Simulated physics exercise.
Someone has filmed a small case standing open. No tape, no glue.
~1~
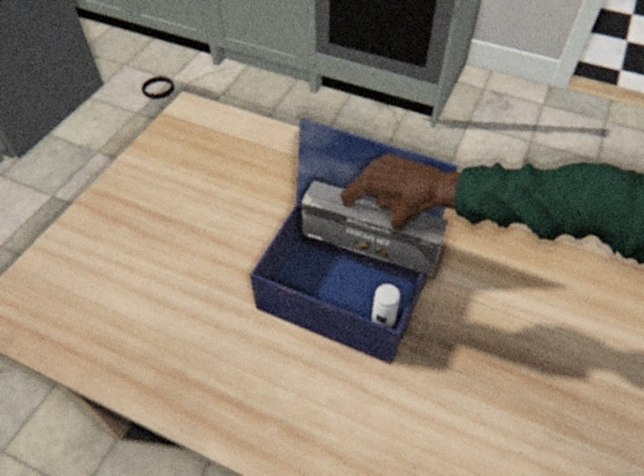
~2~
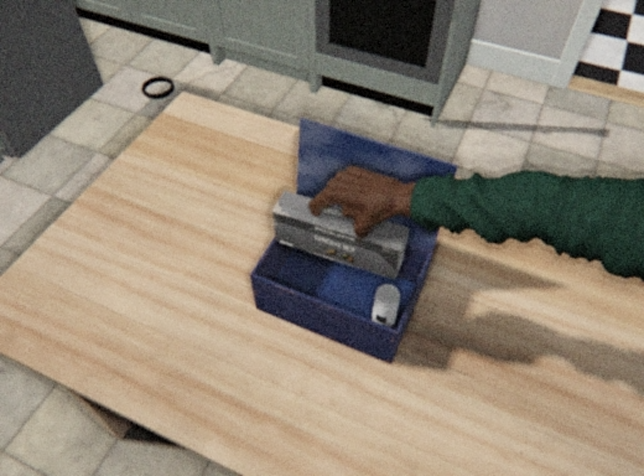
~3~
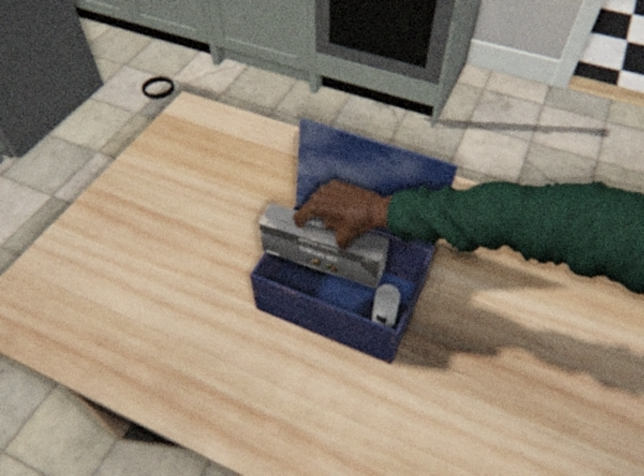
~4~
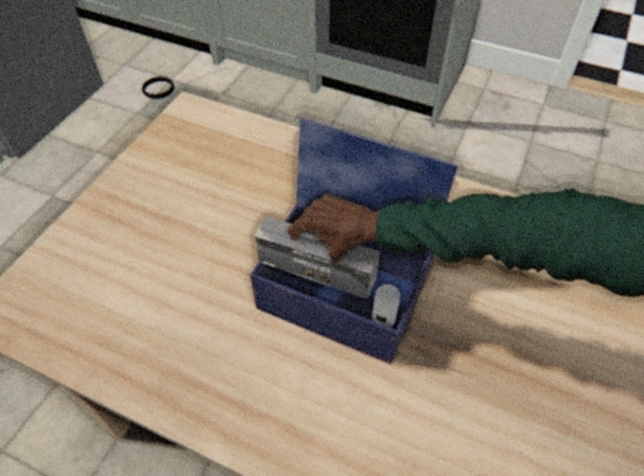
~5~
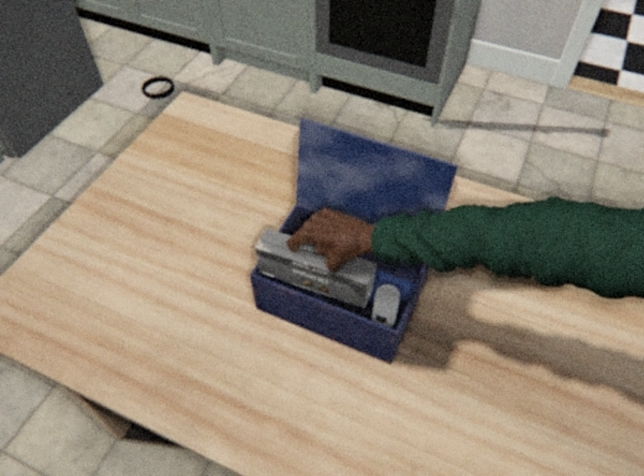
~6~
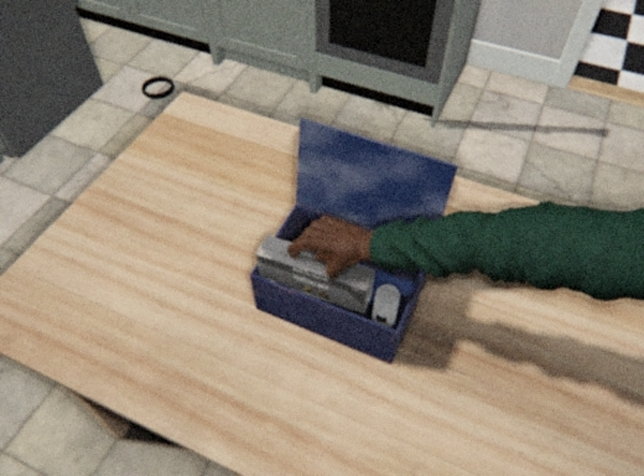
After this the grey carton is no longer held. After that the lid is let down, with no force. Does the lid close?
Here the lid closes.
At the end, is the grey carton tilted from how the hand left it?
The grey carton keeps its pose.
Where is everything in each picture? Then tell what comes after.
In the first frame, still above its spot; grey carton (372, 228); white shaker (386, 307).
In the second frame, still above its spot; grey carton (340, 235); white shaker (386, 307).
In the third frame, still above its spot; grey carton (323, 246); white shaker (386, 307).
In the fourth frame, still above its spot; grey carton (317, 257); white shaker (386, 307).
In the fifth frame, still above its spot; grey carton (315, 268); white shaker (386, 307).
In the sixth frame, in place under the hand; grey carton (315, 274); white shaker (386, 307).
Then, 1.20 s after the last picture, lid starting down; grey carton slid a little near (316, 302).
Then, 1.80 s after the last picture, lid 38° above the rim; grey carton slid a little near (316, 302).
At rest, lid shut; moved from the start, grey carton; white shaker in place. Seen from the same camera at the end, grey carton near (316, 302).
